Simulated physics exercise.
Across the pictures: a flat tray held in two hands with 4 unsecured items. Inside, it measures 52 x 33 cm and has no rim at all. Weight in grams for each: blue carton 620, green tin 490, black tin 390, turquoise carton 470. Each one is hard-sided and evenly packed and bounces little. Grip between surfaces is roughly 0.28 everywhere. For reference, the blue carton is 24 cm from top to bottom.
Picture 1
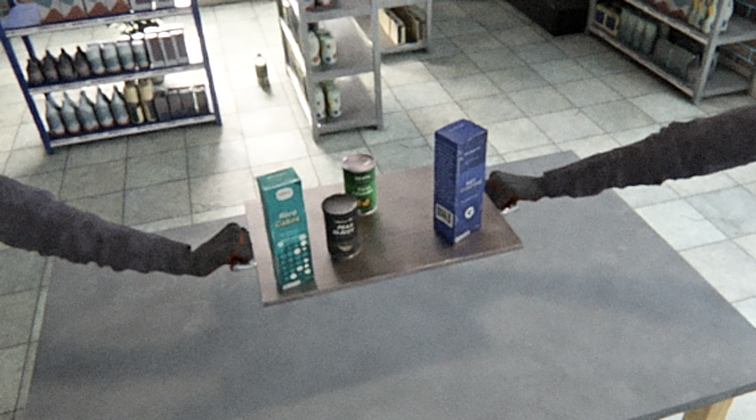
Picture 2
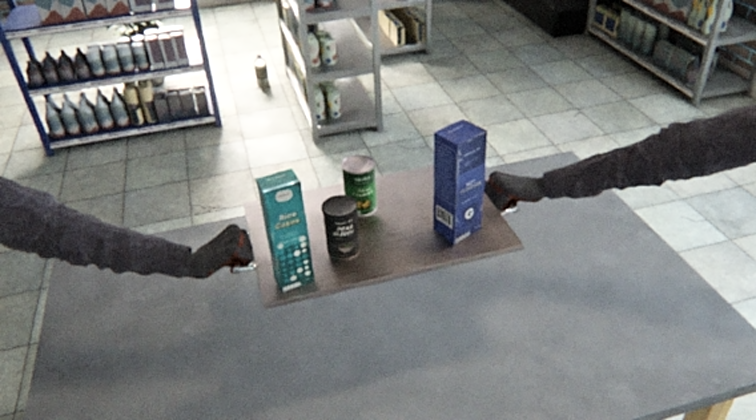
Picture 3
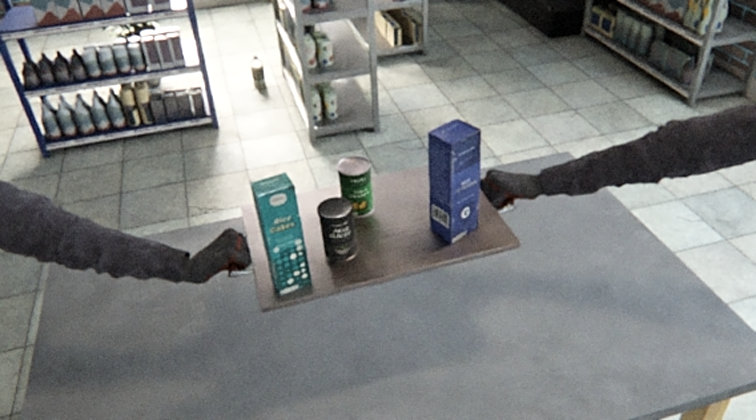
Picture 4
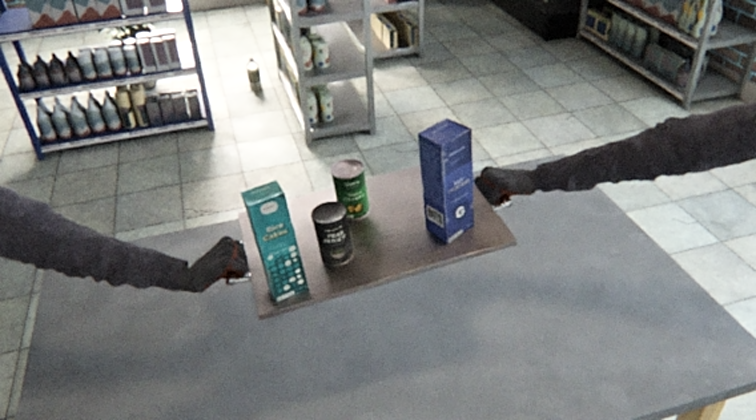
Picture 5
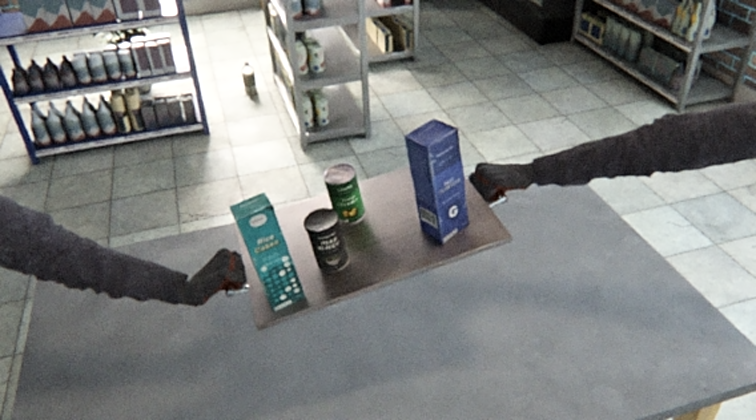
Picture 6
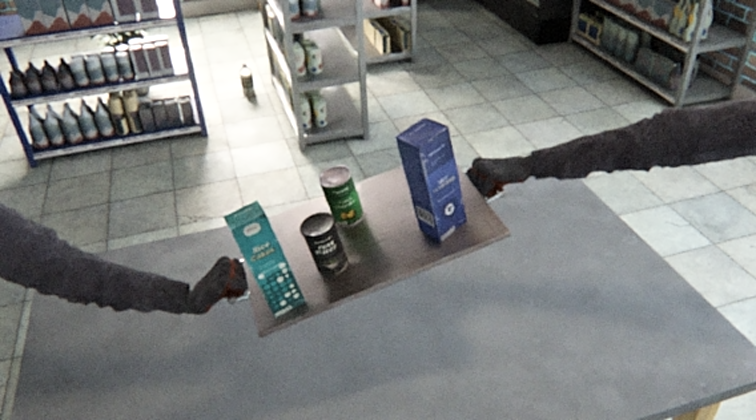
Two hands hold a tray of two cartons and two tins, gradually lowering its left side.
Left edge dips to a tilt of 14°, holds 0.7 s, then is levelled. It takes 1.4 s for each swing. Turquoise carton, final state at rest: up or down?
Up.
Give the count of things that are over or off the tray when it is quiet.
Total: 0.
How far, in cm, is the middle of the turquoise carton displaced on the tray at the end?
Net shift near 0 cm.
Then, 0.90 s after the last picture, tilt 14°, left edge down.
Then, 1.70 s after the last picture, tilt 9°, left edge down.
Then, 2.20 s after the last picture, tilt 1°, left edge down.
At rest, all 4 in place, give or take 5 cm. In the last view, turquoise carton near (274, 241).
